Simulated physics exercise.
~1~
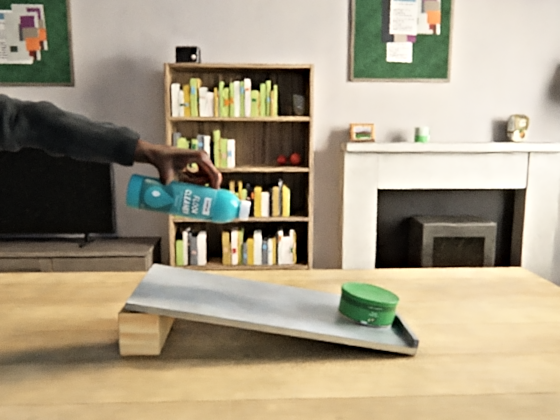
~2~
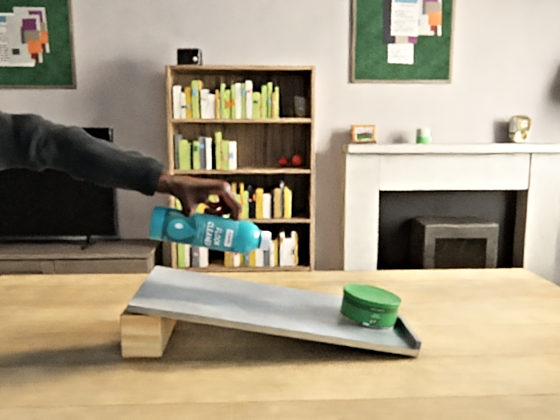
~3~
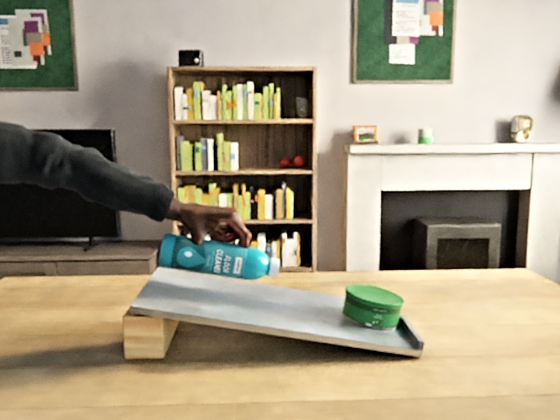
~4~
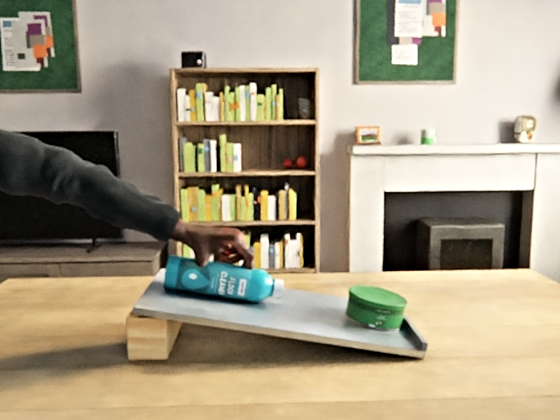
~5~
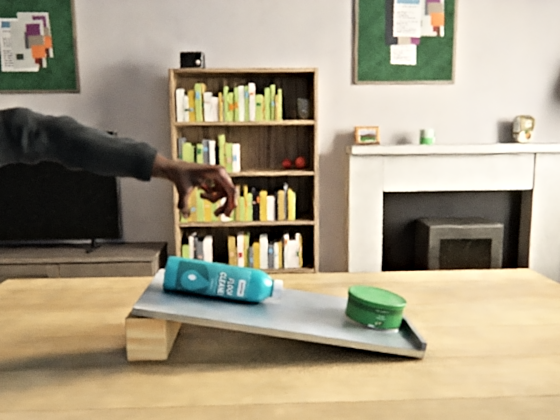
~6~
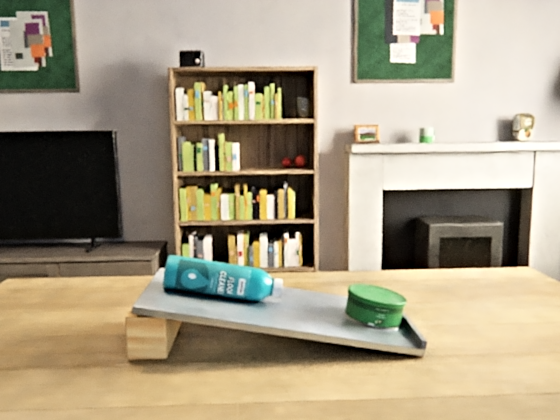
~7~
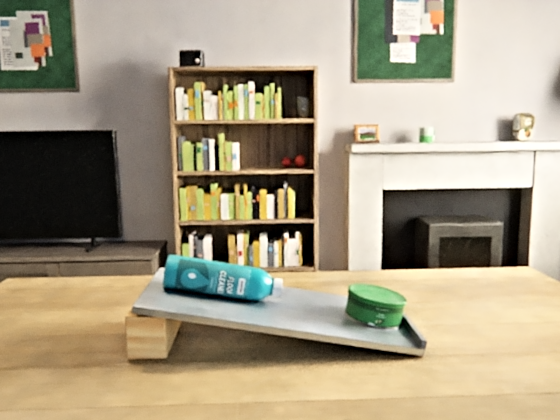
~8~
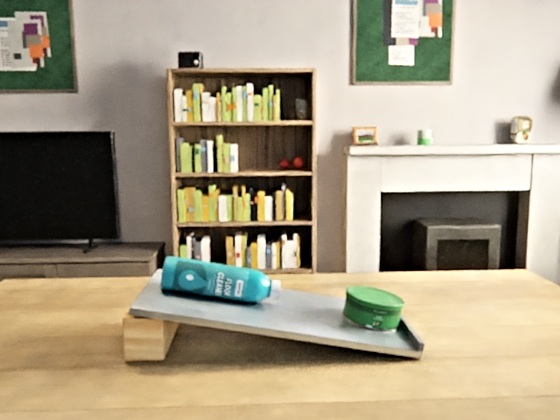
A hand in a dark sleeve reaches in from the left, holding a turquoise bottle on its side above a grey board, seen from the front by a slightly swaying camera in a living room. The board slopes down to the right across a wooden table, propped on a wooden block, with a green tub near its low end and a bookshelf and fireplace behind. The hand moves the bottle right and lowers it onto the upper part of the board. It lets go and withdraws to the left. The bottle stays at rest, and the tub remains in place.
